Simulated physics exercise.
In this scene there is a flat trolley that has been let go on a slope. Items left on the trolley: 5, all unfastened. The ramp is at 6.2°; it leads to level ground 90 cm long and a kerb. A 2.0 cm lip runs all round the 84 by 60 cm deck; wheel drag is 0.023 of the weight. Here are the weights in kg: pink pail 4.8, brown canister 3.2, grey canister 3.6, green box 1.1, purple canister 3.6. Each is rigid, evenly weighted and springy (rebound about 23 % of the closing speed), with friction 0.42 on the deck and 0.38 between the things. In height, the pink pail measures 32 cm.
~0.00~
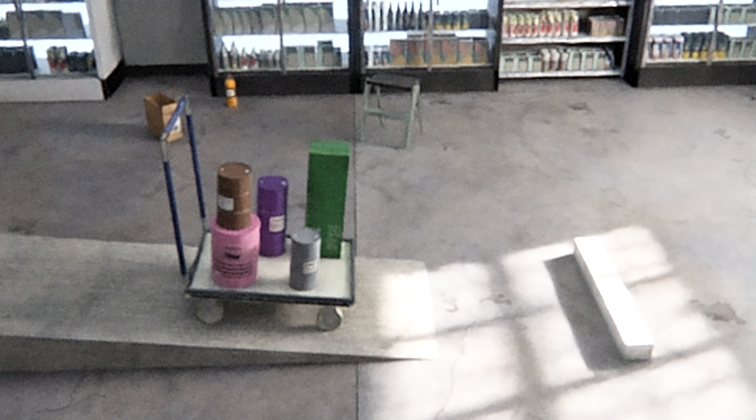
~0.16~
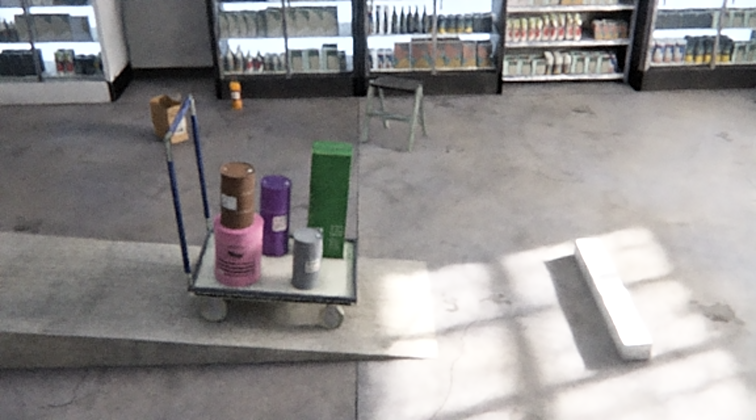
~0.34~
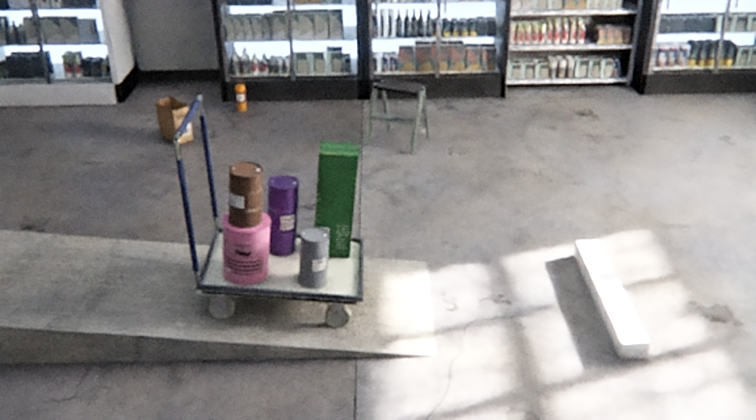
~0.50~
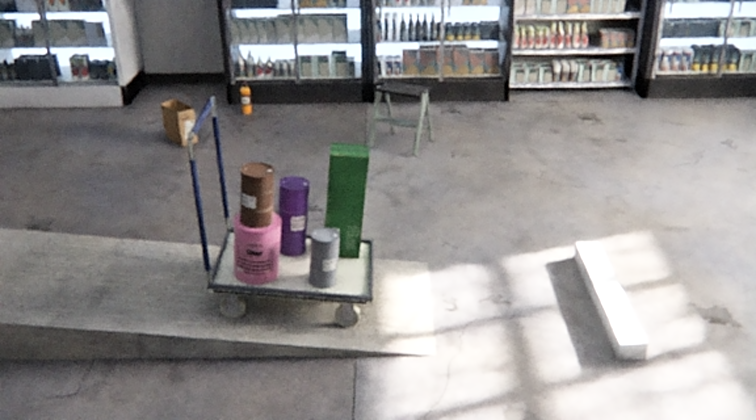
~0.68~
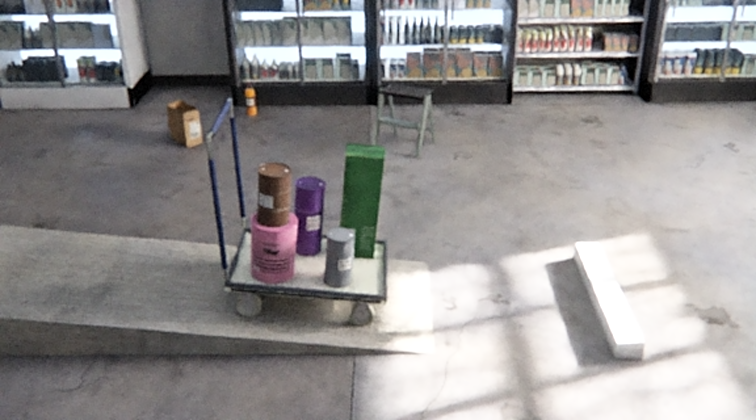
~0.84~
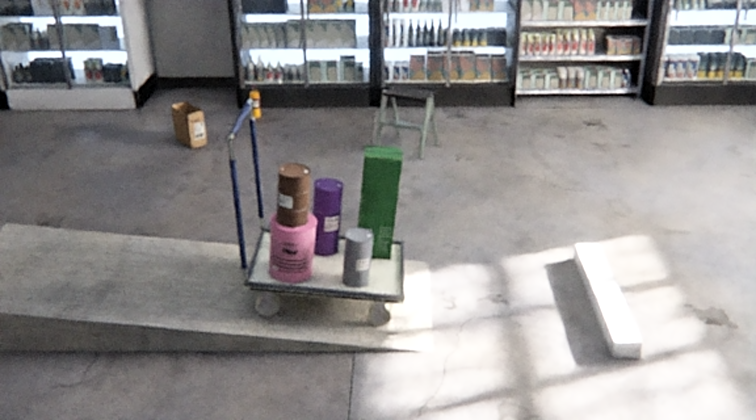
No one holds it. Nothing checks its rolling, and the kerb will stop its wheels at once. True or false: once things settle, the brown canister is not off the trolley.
True, the brown canister is still in its place.
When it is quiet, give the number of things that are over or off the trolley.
Total count: 1.
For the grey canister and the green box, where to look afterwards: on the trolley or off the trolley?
Once it settles, the grey canister keeps within bounds; as for the green box, it has gone out of bounds.
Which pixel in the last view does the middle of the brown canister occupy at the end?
Somewhere around (527, 209).
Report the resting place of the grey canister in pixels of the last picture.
It settles somewhere near (588, 265).
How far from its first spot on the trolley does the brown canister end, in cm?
Start to finish, roughly 14 cm.
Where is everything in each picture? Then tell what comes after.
In the first frame, 135 cm left to run; brown canister (234, 196); pink pail (235, 250).
In the second frame, 135 cm left to run; green box (328, 201); purple canister (275, 216).
In the third frame, 132 cm left to run; pink pail (246, 247); grey canister (314, 258).
In the fourth frame, 127 cm left to run; green box (346, 202); purple canister (293, 217).
In the fifth frame, 119 cm left to run; pink pail (273, 246); grey canister (339, 258).
In the sixth frame, 109 cm left to run; brown canister (293, 195); green box (378, 203).
After 1.74 s, 23 cm left to run.
After 2.14 s, trolley at the kerb; brown canister moved 11 cm near (523, 209); green box 9° off its base; purple canister 5° off its base.
After 2.74 s, trolley at the kerb; green box now off the trolley; brown canister moved 13 cm near (527, 209); grey canister moved 11 cm.
In the end (3.5 s), off the trolley, green box; not toppled but over 10 cm from the start, pink pail, brown canister and grey canister; purple canister under 10 cm from the start. At the end, from the last picture's camera, brown canister near (527, 209).
